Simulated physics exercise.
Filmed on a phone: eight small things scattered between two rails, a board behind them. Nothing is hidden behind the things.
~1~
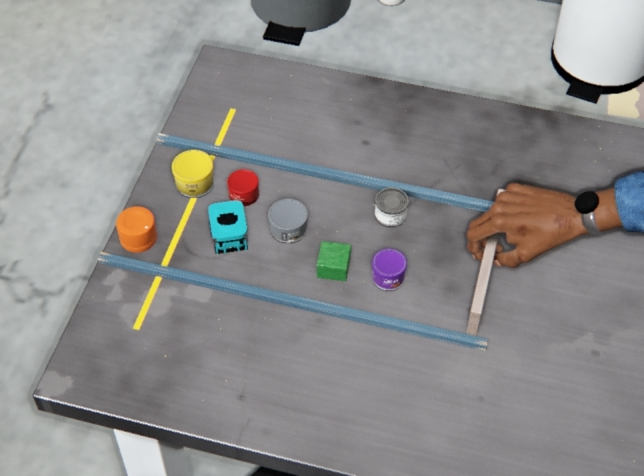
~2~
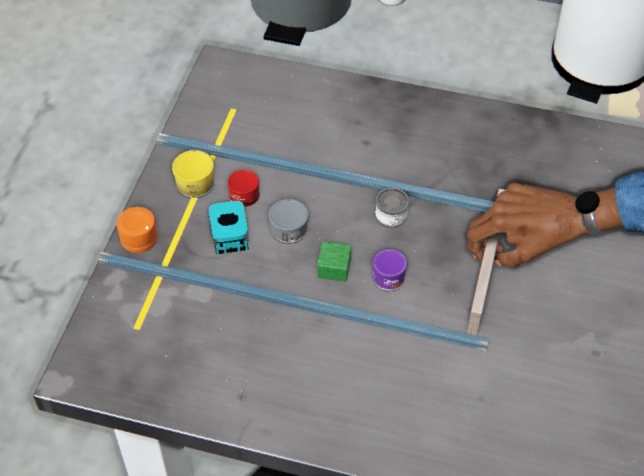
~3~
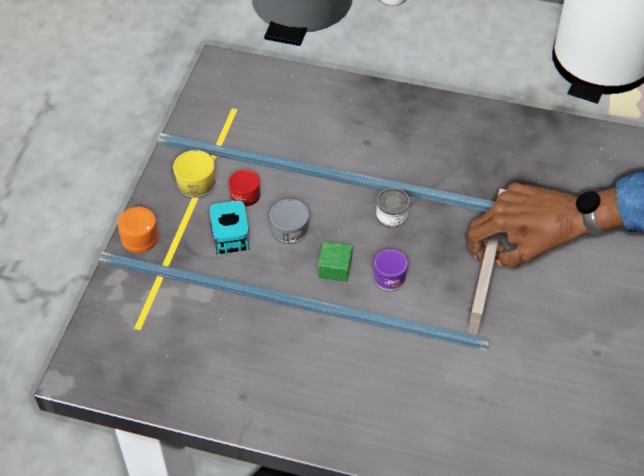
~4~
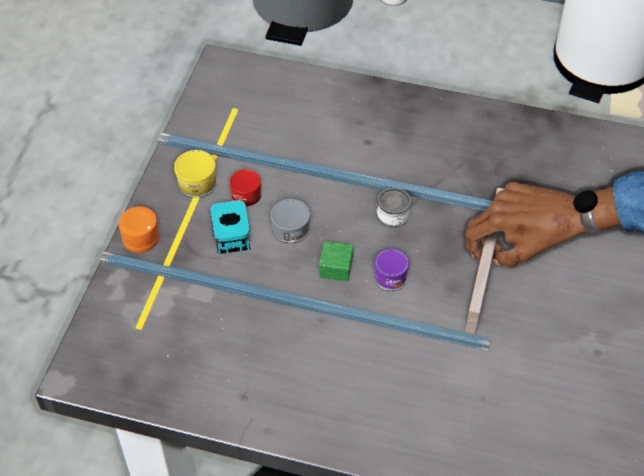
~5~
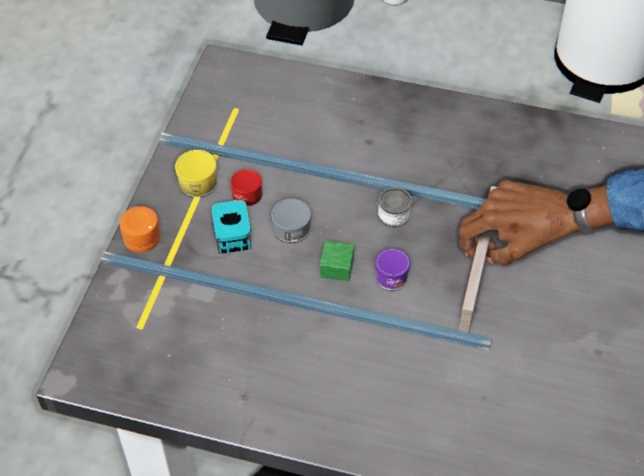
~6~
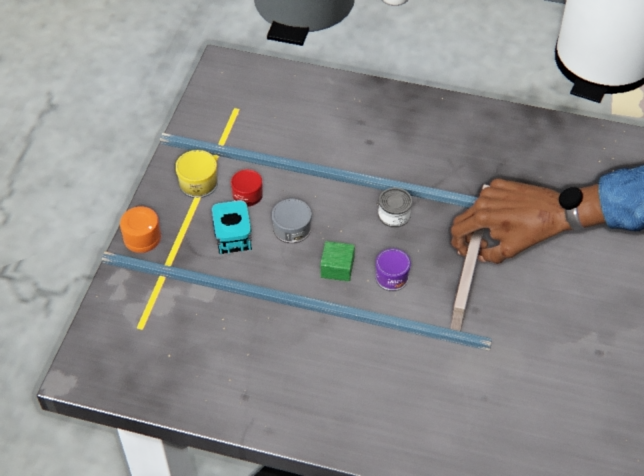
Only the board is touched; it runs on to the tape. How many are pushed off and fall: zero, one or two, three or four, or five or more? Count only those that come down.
Outcome: The number that fall off is one or two.
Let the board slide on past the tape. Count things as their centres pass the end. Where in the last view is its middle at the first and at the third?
About (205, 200), then (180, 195).
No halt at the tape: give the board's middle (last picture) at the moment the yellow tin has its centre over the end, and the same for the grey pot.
Near (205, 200) and (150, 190).
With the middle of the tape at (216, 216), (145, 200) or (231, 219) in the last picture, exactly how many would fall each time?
Down on the floor: 0, 8 and 0.
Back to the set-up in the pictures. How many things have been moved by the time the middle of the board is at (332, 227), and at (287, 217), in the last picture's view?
3 and 5.
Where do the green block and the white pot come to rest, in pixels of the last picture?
First (147, 245), then (195, 159).
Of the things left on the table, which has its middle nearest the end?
The turquoise case ends nearest.
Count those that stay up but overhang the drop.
It comes to 1.
Soon after, none off yet; orange lid at rest near (141, 230); yellow tin at rest near (197, 174); red tub at rest near (247, 188).
After that, none off yet; orange lid at rest near (141, 230); yellow tin at rest near (197, 174); red tub moving near (241, 189).
In the end, the number that fall off is one or two; gone, yellow tin and orange lid.
